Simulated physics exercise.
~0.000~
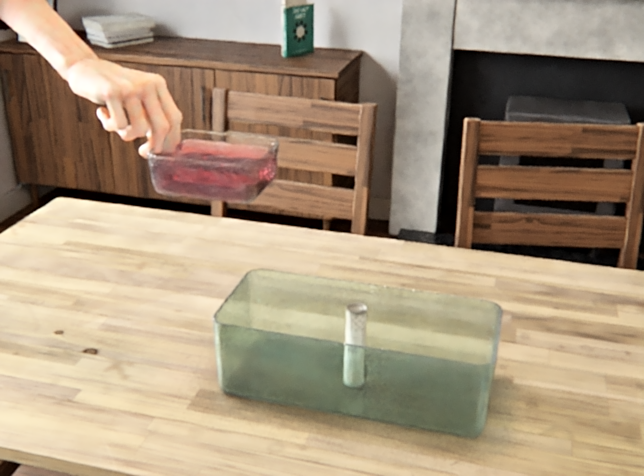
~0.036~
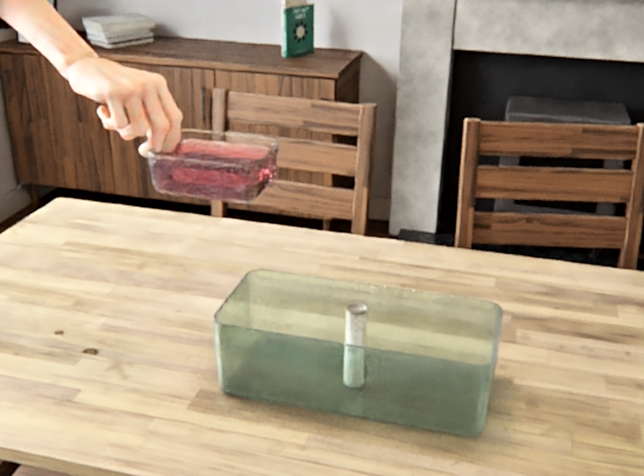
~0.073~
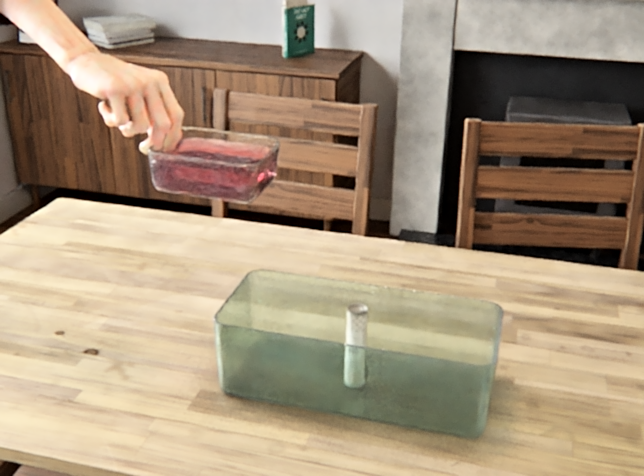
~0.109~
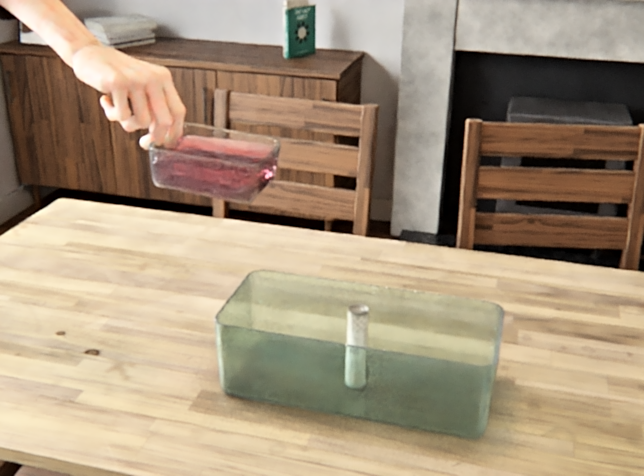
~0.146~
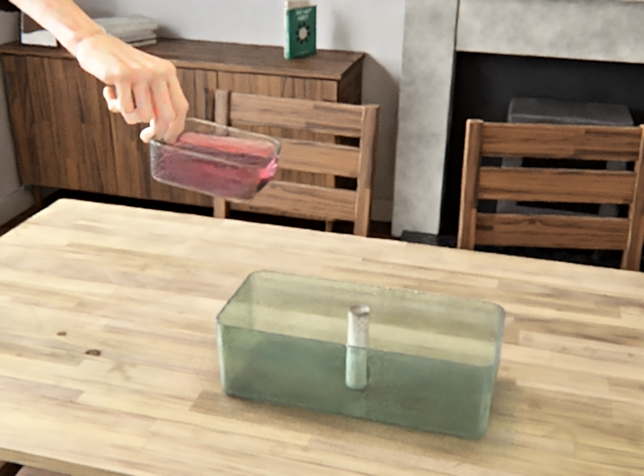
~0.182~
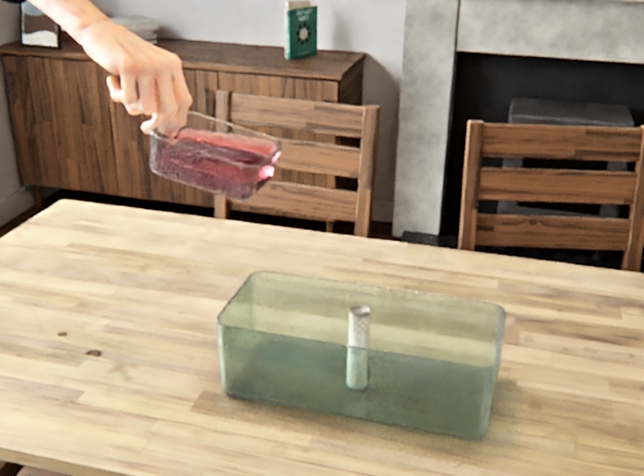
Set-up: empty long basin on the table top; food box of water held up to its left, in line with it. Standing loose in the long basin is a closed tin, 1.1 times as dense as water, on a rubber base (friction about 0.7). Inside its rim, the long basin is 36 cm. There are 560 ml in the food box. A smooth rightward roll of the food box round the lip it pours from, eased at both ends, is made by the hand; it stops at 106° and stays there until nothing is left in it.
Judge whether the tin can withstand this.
It withstands it and stays upright.
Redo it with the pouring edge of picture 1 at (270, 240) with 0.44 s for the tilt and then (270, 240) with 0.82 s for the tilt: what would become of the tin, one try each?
Run one: It tumbles. Run two: It tumbles.
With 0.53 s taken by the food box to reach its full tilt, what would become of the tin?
Then it remains upright.
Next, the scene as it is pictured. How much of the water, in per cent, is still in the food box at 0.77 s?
2 per cent or so.
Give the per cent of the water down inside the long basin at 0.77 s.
Near 80 per cent of the total.
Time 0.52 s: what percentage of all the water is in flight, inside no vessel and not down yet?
Estimate: Some 62 % of the total.
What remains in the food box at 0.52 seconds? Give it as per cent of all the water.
Remaining: Near 34 % of the total.
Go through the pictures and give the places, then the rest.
In the first frame, tilt 0°; pouring edge (268, 154); surface from (168, 148) to (268, 159); the long basin's rim runs from (231, 294) to (499, 335); the tin's top is at (357, 312).
In the second frame, tilt 1°; pouring edge (268, 154); surface from (168, 148) to (267, 159).
In the third frame, tilt 2°; pouring edge (269, 155); surface from (168, 147) to (268, 158).
In the fourth frame, tilt 5°; pouring edge (270, 155); surface from (169, 145) to (269, 156).
In the fifth frame, tilt 8°; pouring edge (270, 156); surface from (170, 141) to (270, 155).
In the sixth frame, tilt 12°; pouring edge (271, 156); surface from (170, 137) to (271, 153).
By 0.52 s the tilt is 75° and 34 per cent is still to pour; the tin stands where it began.
By 0.77 s the tilt is 105° and 2 per cent is still to pour; the tin stands where it began.
By 1.03 s the tilt is 106° and 0 per cent is still to pour; the tin stands where it began.
By 1.32 s the tilt is 106° and 0 per cent is still to pour; the tin stands where it began.
At rest the tin stands where it began.
